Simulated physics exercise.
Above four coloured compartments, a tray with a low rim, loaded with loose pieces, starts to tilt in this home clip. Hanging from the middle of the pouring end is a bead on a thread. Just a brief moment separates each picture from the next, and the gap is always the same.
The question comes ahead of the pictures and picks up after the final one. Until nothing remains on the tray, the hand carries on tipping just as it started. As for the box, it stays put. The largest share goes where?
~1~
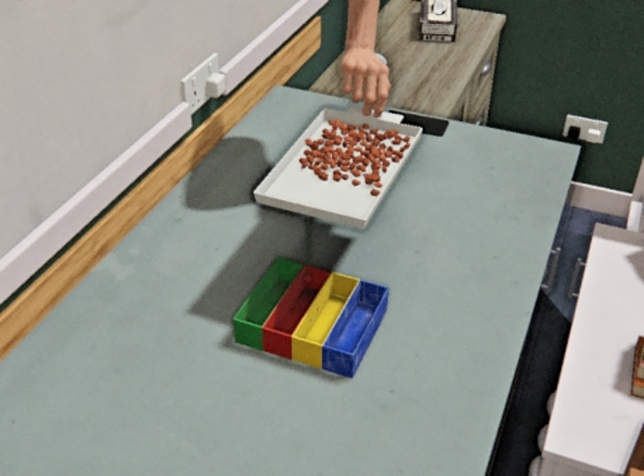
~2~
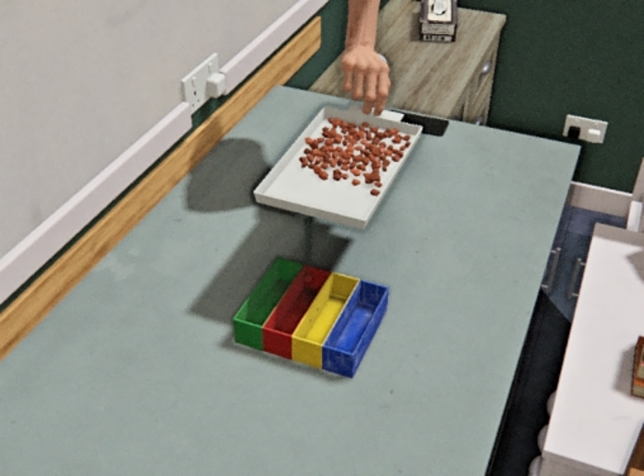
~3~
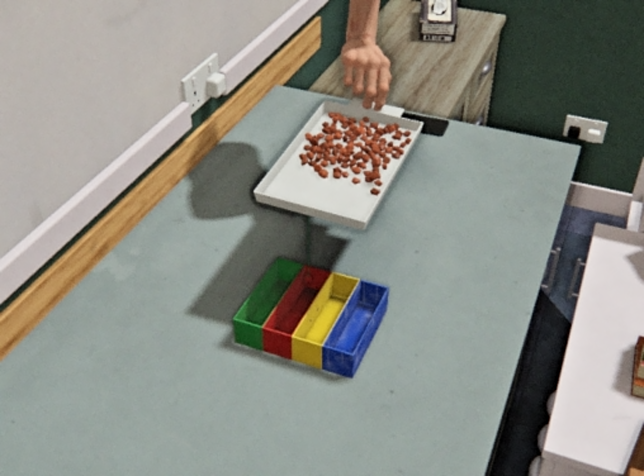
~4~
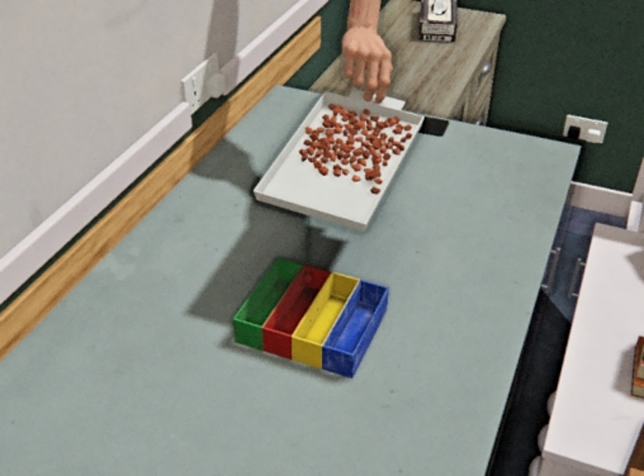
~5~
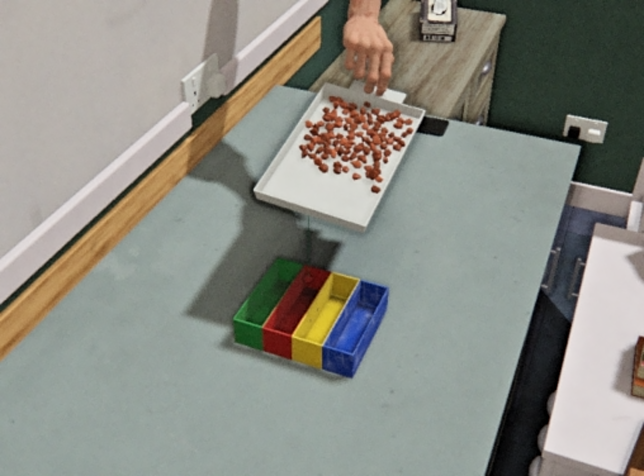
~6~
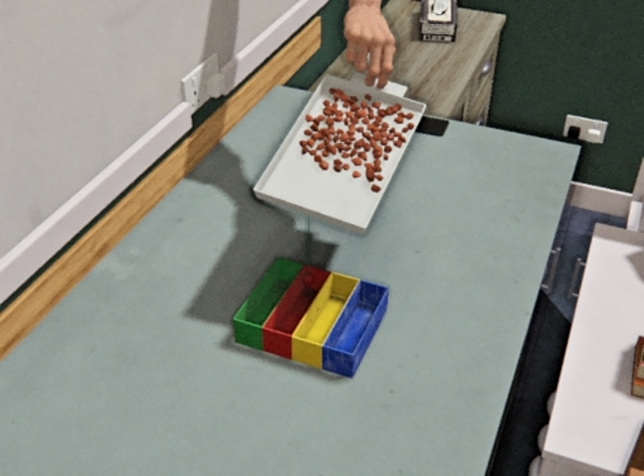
To the blue cell.
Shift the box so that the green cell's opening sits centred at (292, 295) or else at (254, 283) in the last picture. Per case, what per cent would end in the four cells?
It would be roughly 100 per cent in the first placement and roughly 60 per cent in the second.
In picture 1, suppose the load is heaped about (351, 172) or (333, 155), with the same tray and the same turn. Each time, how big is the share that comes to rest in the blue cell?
Respectively 70 and 50 per cent.
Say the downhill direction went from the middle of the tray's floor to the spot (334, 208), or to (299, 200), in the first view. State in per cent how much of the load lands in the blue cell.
So it's 30 percent with the first slope and 0 percent with the other.
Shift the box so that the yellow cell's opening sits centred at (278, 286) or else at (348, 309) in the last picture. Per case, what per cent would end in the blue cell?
Trial 1: 10 percent; trial 2: 20 percent.
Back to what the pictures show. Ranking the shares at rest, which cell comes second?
Second place goes to the yellow one.
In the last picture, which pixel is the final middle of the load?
Roughly at pixel (348, 330).
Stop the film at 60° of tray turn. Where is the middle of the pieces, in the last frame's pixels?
The middle of the load sits near (351, 205).
Soon, tray tipped steeply; most on the tray; a stray few in the blue cell; a small part falling or outside the box.
A while on, tray tipped right over; about a quarter on the tray; about a third in the blue cell; about a quarter in the yellow cell; a stray few in the red cell; a stray few in the green cell; about a quarter falling or outside the box.
Towards the end, tray tipped past a quarter turn; about half in the blue cell; about a third in the yellow cell; a small part in the red cell; a stray few in the green cell; a small part falling or outside the box.
Finally, tray tipped past a quarter turn; about half in the blue cell; about a third in the yellow cell; a small part in the red cell; a stray few in the green cell; a small part outside the box.
